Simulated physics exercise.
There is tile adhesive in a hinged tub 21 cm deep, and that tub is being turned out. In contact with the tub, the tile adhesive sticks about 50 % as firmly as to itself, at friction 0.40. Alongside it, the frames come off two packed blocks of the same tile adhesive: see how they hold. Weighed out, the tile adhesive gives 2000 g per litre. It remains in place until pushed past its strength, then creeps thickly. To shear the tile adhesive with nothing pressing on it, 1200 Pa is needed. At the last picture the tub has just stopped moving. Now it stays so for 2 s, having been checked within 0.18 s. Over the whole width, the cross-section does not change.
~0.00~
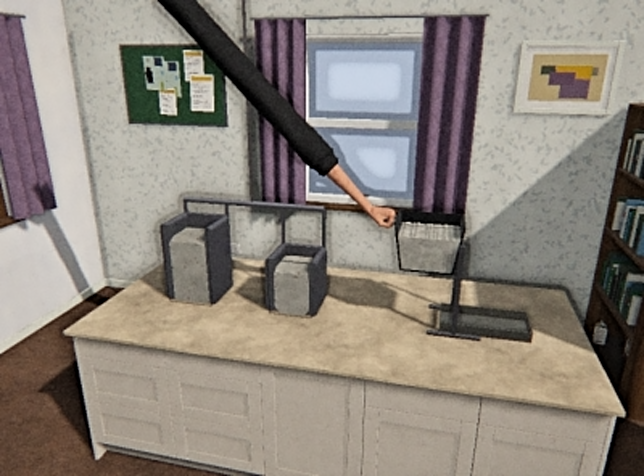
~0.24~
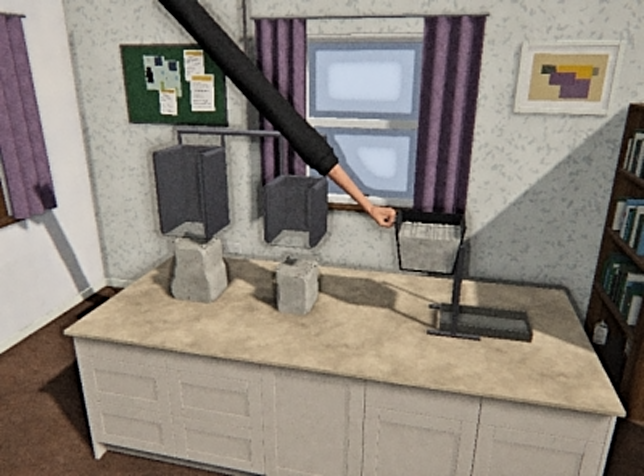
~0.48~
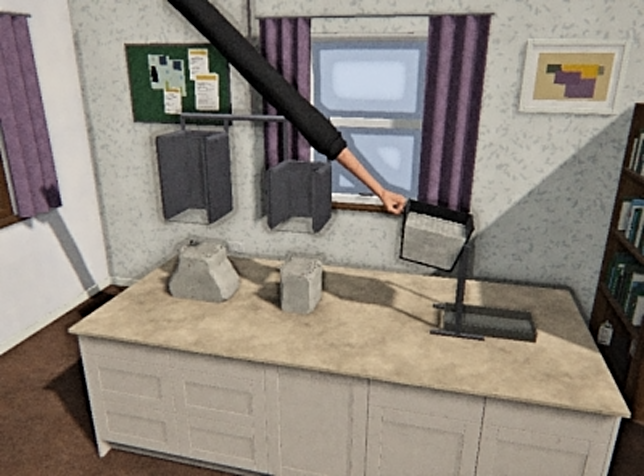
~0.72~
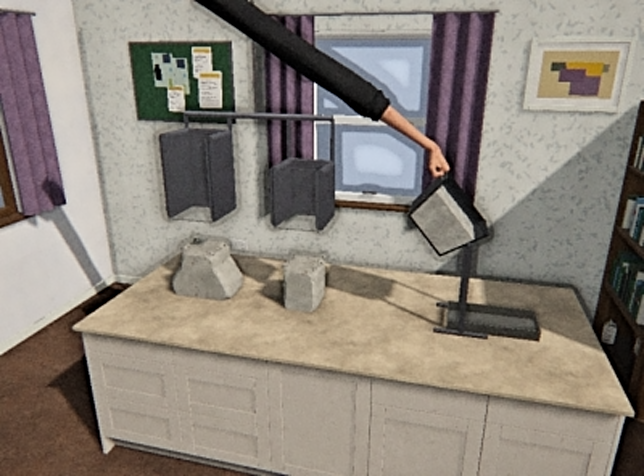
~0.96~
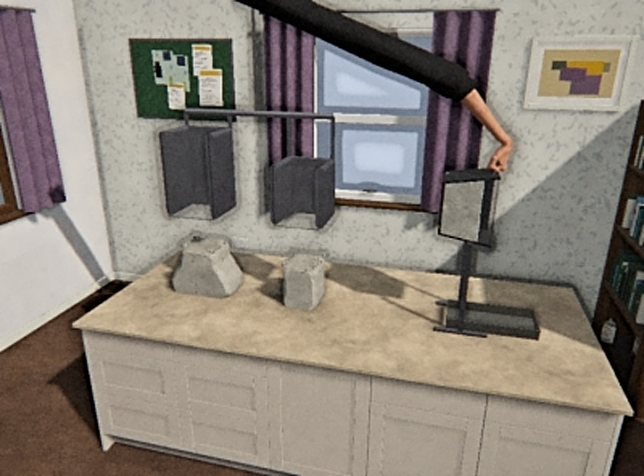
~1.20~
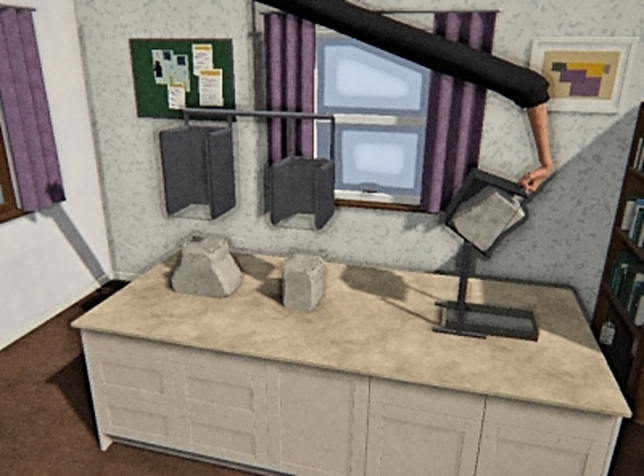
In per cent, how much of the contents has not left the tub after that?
Expect about 0 out of 100.
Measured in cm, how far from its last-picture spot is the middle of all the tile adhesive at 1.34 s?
The distance comes to some 14 cm.
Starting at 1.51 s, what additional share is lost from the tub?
I'd say close to 0 in a hundred.
After 1.34 s, the tub is at 116 degrees and holds 29 %.
After 1.51 s, the tub is at 116 degrees and holds 0 %.
After 1.68 s, the tub is at 116 degrees and holds 0 %.
After 1.85 s, the tub is at 116 degrees and holds 0 %.
After 3.20 s, the tub is at 116 degrees and holds 0 %.
